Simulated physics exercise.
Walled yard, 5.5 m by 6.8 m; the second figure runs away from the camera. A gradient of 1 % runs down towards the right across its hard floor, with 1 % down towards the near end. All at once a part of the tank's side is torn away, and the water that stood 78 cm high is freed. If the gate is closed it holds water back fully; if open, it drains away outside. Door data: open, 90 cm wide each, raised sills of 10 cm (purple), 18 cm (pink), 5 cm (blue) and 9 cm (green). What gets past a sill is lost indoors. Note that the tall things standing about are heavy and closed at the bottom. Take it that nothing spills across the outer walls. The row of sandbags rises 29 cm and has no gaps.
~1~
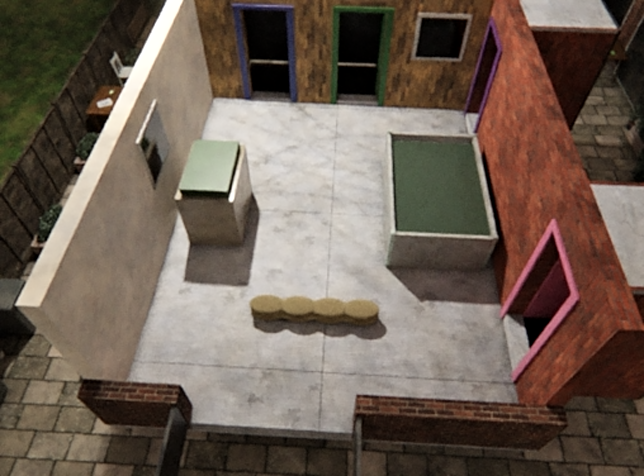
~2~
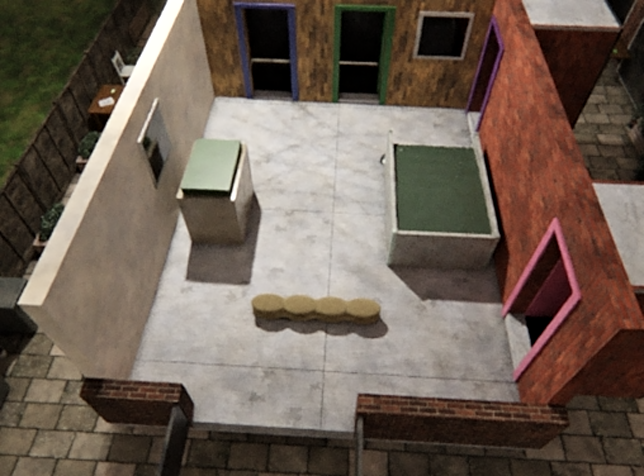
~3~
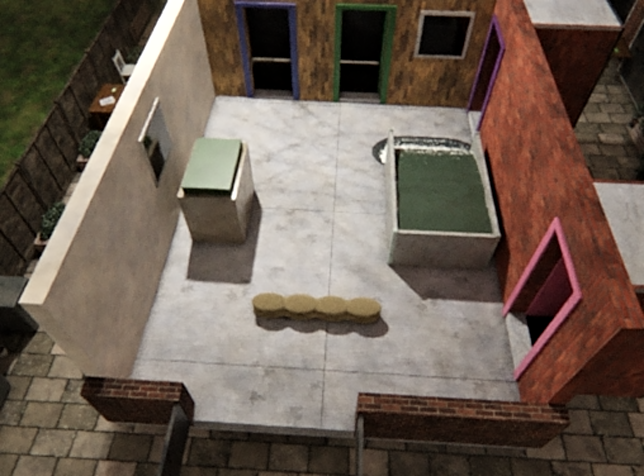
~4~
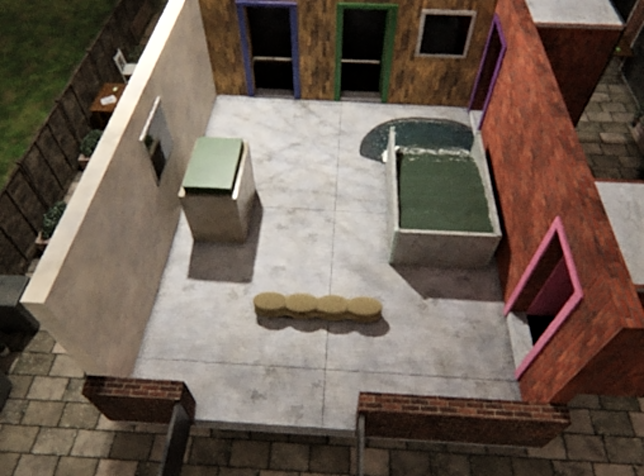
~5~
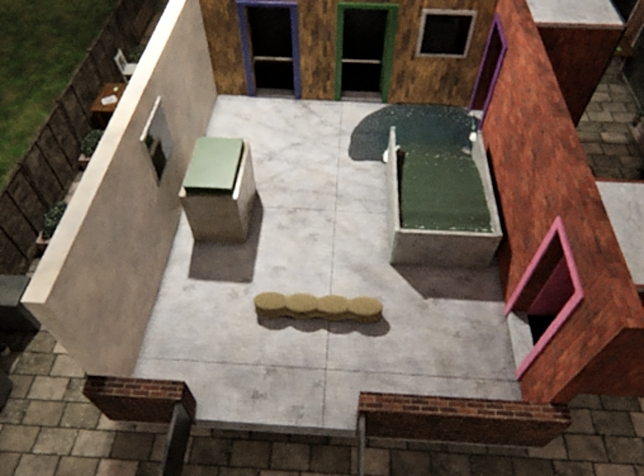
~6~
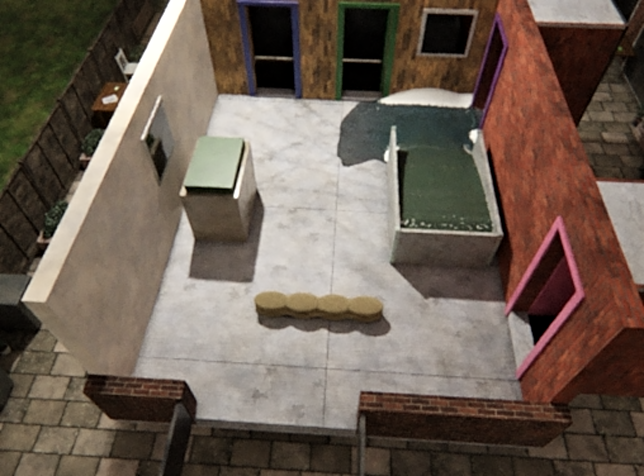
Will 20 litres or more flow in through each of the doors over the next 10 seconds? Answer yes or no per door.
Purple door: Yes, pink door: No, blue door: Yes, green door: Yes.
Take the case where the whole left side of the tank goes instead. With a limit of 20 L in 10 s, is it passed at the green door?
Then green does not exceed it.
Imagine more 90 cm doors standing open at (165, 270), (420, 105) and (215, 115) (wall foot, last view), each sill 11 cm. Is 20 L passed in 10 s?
In sequence the answers are less than that, more than that and more than that.
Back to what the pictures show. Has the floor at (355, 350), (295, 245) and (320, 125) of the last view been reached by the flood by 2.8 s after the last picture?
Untouched, untouched, soaked.
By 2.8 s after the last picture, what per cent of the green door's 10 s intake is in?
Around 90 percent.
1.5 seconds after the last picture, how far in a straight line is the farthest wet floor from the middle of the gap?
That comes to near 4.8 m out.
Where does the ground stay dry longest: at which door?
The pink door is last.
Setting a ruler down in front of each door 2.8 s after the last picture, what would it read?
Depths: Purple door 24 cm, pink door 0 cm, blue door 8 cm, green door 15 cm.
Then, 0.7 s after the last picture water covers 20 % of the floor and is deepest (51 cm) near (434, 117); purple door 31 cm at the sill, 35 L in, pink door not reached, blue door not reached, green door 23 cm at the sill, 21 L in.
Then, 1.5 s after the last picture water covers 25 % of the floor and is deepest (40 cm) near (443, 123); purple door 39 cm at the sill, 196 L in, pink door not reached, blue door 8 cm at the sill, 0 L in, green door 23 cm at the sill, 82 L in.
Then, 2.8 s after the last picture water covers 40 % of the floor and is deepest (26 cm) near (223, 107); purple door 24 cm at the sill, 384 L in, pink door not reached, blue door 8 cm at the sill, 7 L in, green door 15 cm at the sill, 138 L in.
Then, 5.3 s after the last picture water covers 65 % of the floor and is deepest (19 cm) near (221, 181); purple door 11 cm at the sill, 448 L in, pink door 2 cm at the sill, 0 L in, blue door 9 cm at the sill, 20 L in, green door 8 cm at the sill, 152 L in.
Then, 9.3 s after the last picture water covers 90 % of the floor and is deepest (11 cm) near (363, 297); purple door 8 cm at the sill, 450 L in, pink door 8 cm at the sill, 0 L in, blue door 6 cm at the sill, 50 L in, green door 8 cm at the sill, 152 L in.
